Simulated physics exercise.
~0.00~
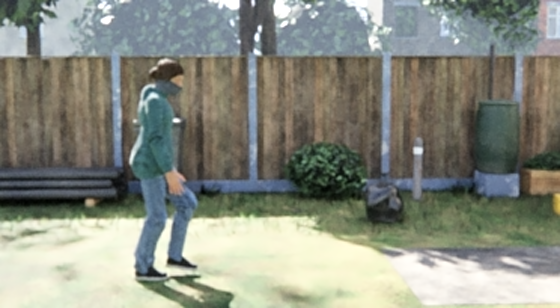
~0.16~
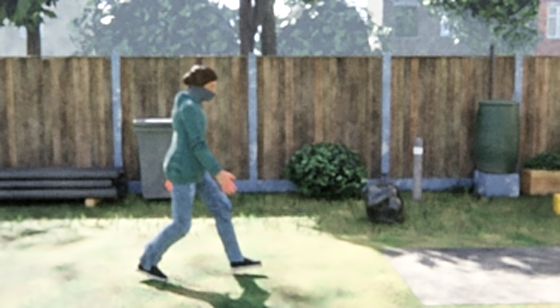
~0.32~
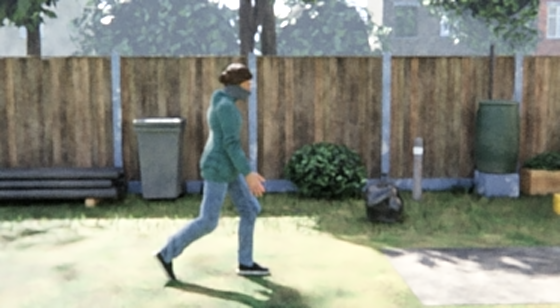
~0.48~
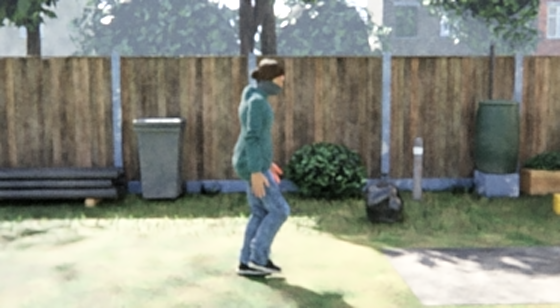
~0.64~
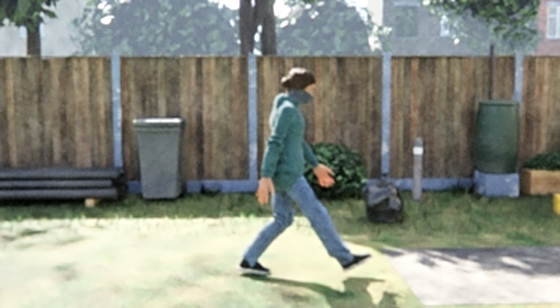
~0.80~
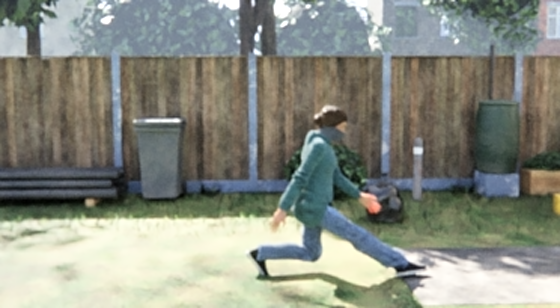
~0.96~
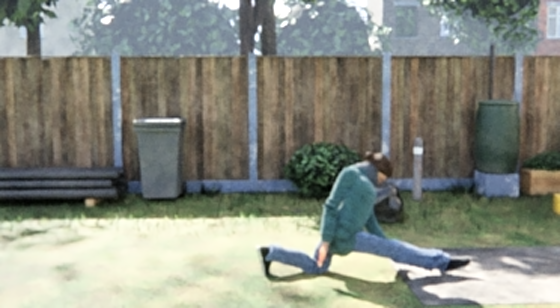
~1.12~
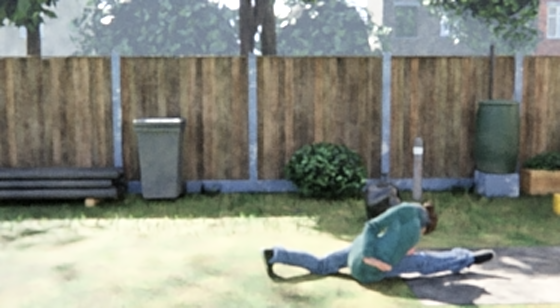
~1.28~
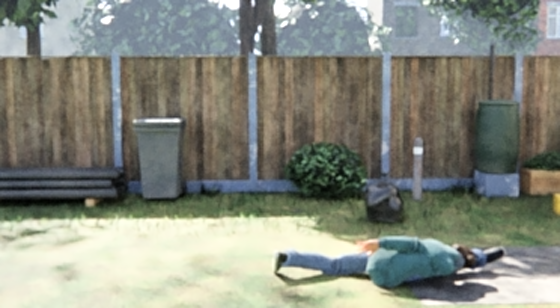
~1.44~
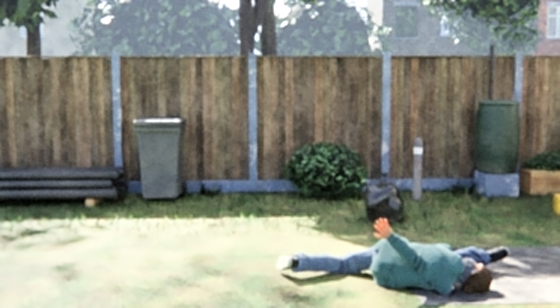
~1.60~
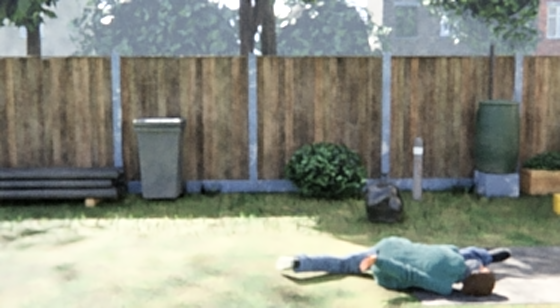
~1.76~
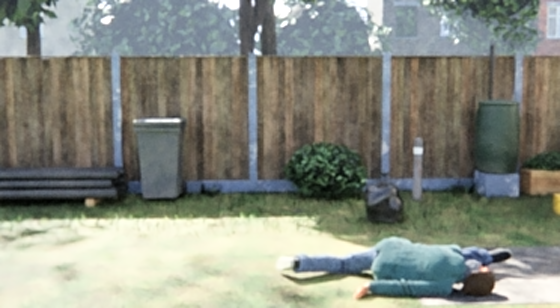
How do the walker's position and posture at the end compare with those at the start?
At the start the walker is upright on the left part of the lawn, in front of the grey bin. By the end the walker is lying on the ground well to the right and lower in view, with the head and chest over the edge of the grey patch.
